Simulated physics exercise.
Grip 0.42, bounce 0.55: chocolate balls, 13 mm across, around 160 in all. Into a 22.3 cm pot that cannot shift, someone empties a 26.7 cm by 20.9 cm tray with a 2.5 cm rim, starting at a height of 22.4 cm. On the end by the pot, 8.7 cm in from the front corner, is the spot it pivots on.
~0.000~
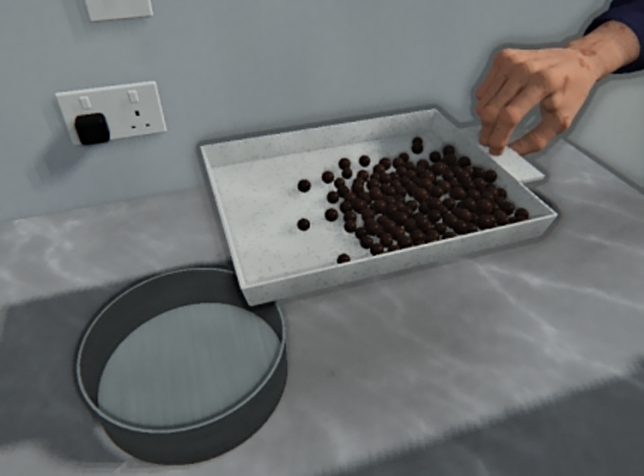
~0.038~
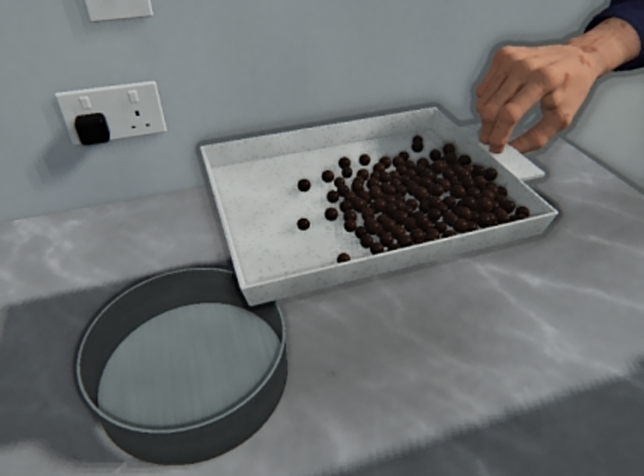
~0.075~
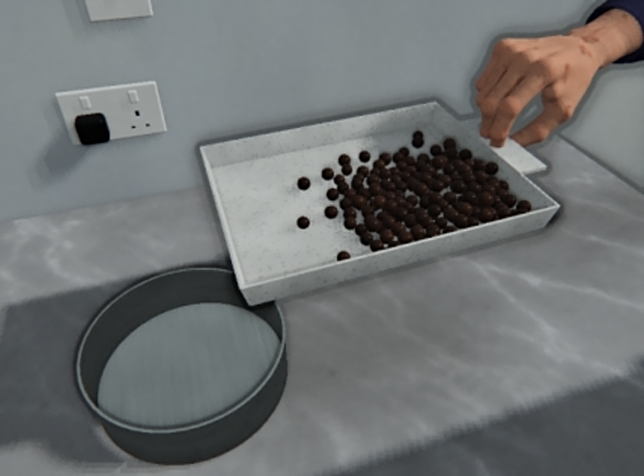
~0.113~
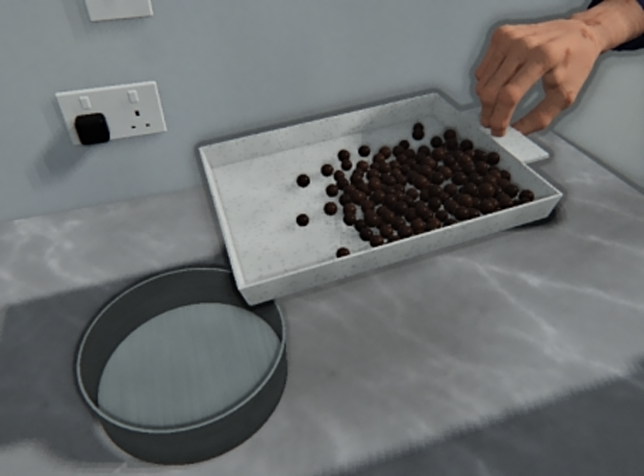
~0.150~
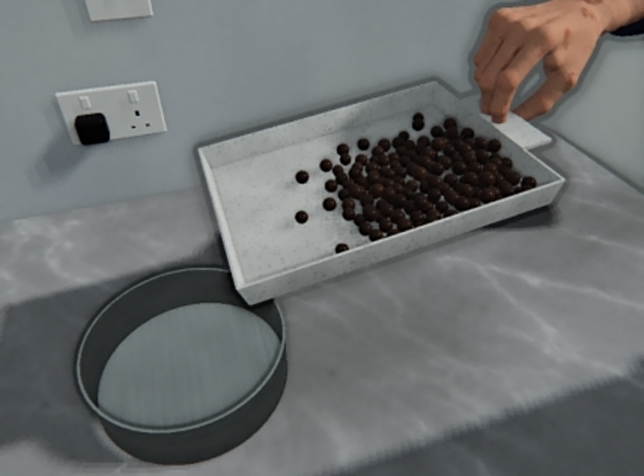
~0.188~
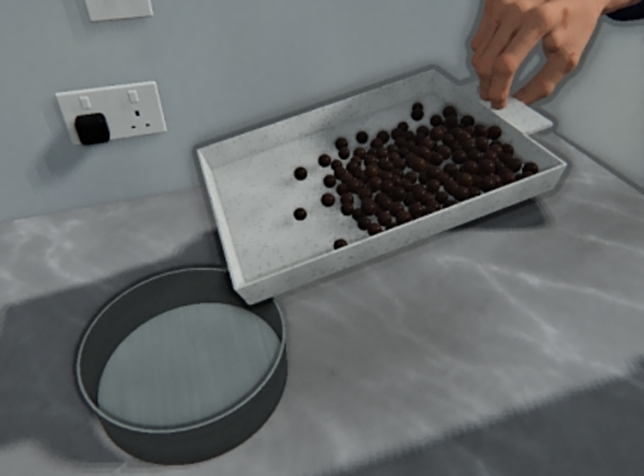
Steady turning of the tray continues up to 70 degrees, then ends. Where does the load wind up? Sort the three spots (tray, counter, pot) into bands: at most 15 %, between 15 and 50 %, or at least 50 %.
Tray: 50 % or more; counter: Up to 15 %; pot: 15 to 50 %.
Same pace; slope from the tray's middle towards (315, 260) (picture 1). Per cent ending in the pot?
Estimate: Near 5 per cent.
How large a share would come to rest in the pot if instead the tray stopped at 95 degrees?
Near 90 %, then.
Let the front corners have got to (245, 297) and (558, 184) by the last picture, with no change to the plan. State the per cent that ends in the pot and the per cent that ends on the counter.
Final per cent - pot 5, counter 55.
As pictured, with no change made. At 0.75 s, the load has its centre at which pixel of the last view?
Load centre: About (229, 203) px.
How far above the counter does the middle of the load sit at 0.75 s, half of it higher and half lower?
The halfway line is at about 26 cm.
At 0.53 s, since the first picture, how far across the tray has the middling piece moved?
8 cm.
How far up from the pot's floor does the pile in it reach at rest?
About 1.5 centimetres.
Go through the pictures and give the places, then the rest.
In the first picture, tray tilt 0 degrees, front corners at (247, 282) and (549, 213); middle of the pieces at (424, 199); pot at (185, 337).
In the second picture, tray tilt 1 degrees, front corners at (247, 282) and (549, 210); middle of the pieces at (424, 197).
In the third picture, tray tilt 2 degrees, front corners at (246, 282) and (551, 204); middle of the pieces at (424, 193).
In the fourth picture, tray tilt 5 degrees, front corners at (245, 282) and (553, 193), lowest corner left back; middle of the pieces at (425, 186).
In the fifth picture, tray tilt 8 degrees, front corners at (243, 282) and (555, 178), lowest corner left back; middle of the pieces at (425, 177).
In the sixth picture, tray tilt 11 degrees, front corners at (241, 282) and (557, 163), lowest corner left back; middle of the pieces at (424, 168); pot at (185, 337). Its pace works out near 85 degrees a second.
Then, at 0.53 s, tilt 40 degrees; the tray holds 100 %, the pot 0 %.
Then, at 0.75 s, tilt 59 degrees; the tray holds 95 %, the pot 0 %.
After 1.09 s, tilt 70 degrees; the tray holds 65 %, the pot 20 %.
At rest (2.0 s), tray 65 %, counter 5 %, pot 30 %.
